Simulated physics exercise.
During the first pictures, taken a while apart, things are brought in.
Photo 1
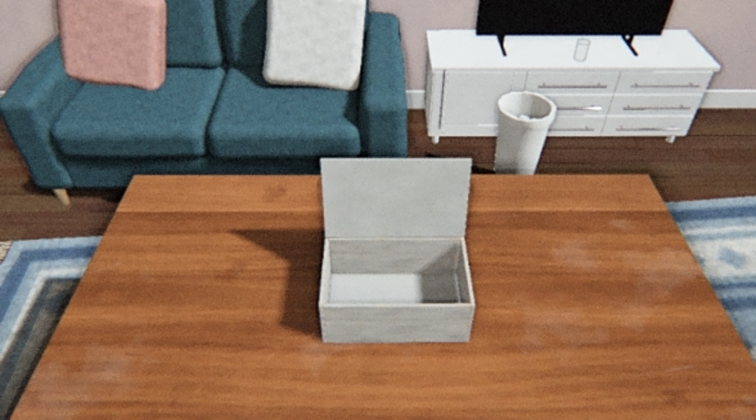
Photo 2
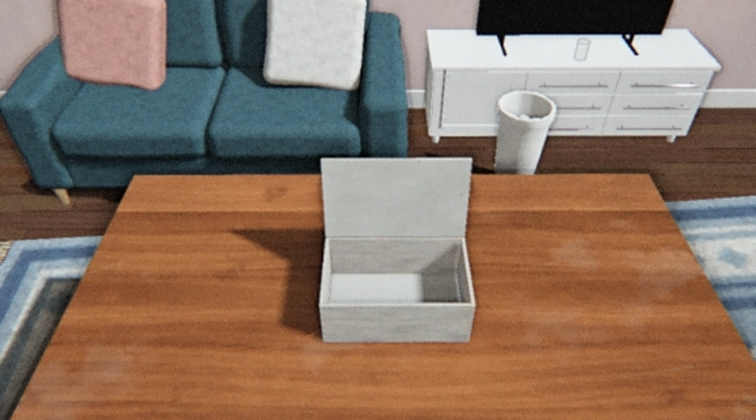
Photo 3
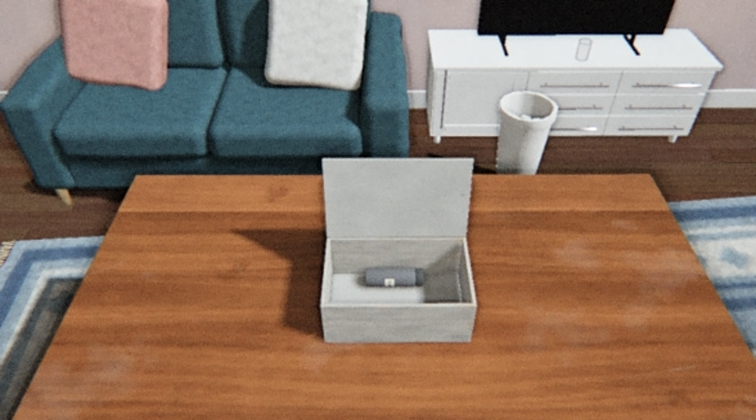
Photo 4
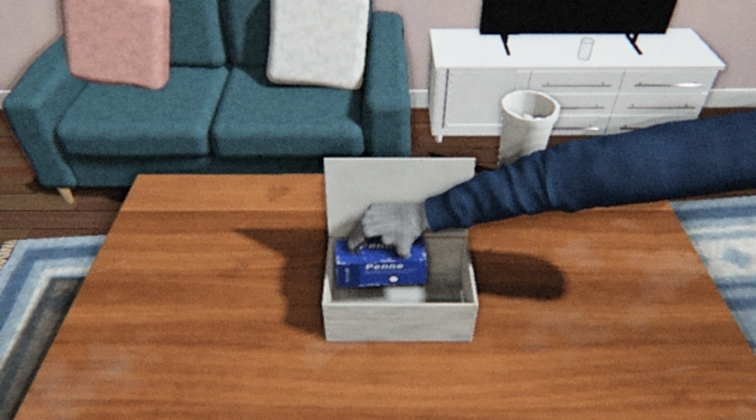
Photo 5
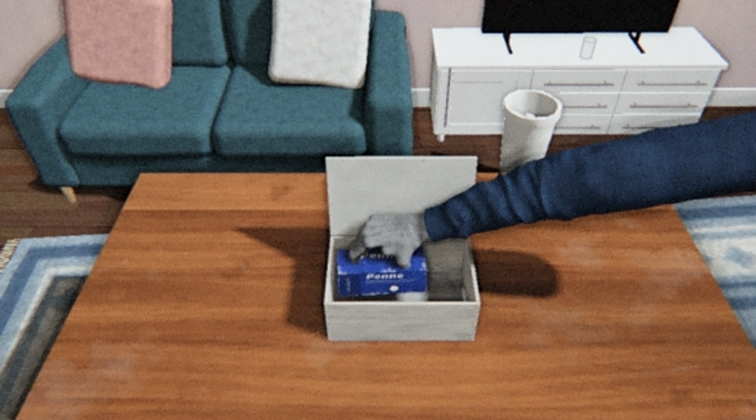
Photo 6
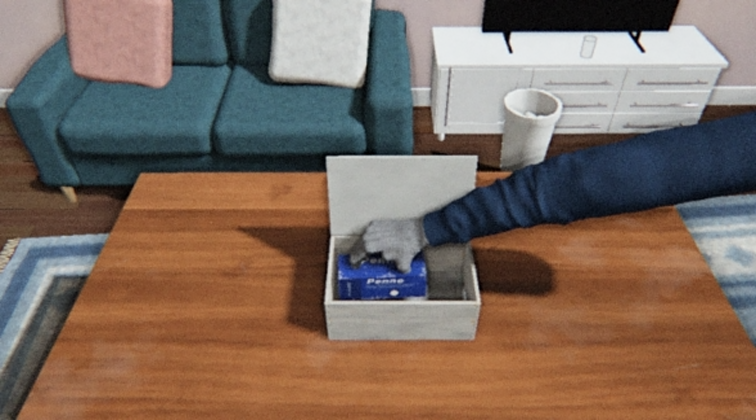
The video shows an open, empty pale box on a wooden table, then a grey cylindrical object lying inside it. A gloved hand reaching from the right lowers a blue Penne carton a short way into the box.
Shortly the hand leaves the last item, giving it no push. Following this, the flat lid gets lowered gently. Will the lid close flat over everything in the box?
Yes, yep, the box gets its lid on.
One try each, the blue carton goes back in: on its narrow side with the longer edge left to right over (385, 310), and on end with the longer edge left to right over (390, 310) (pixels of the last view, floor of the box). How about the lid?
In the first case it comes fully down; in the second case it gets propped open.
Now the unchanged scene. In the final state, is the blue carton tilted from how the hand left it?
Simply put, it remains unturned.
Then, 1.10 s past the last view, lid starting down; blue carton displaced a little near (383, 294).
Then, 1.70 s past the last view, lid 53° above the rim; blue carton displaced a little near (383, 294).
Then, 2.20 s past the last view, lid 16° above the rim; blue carton displaced a little near (383, 294).
Finally, lid shut; moved from the start, blue carton; grey shaker still in place. Final places as the last picture's camera would see them, blue carton near (383, 294).
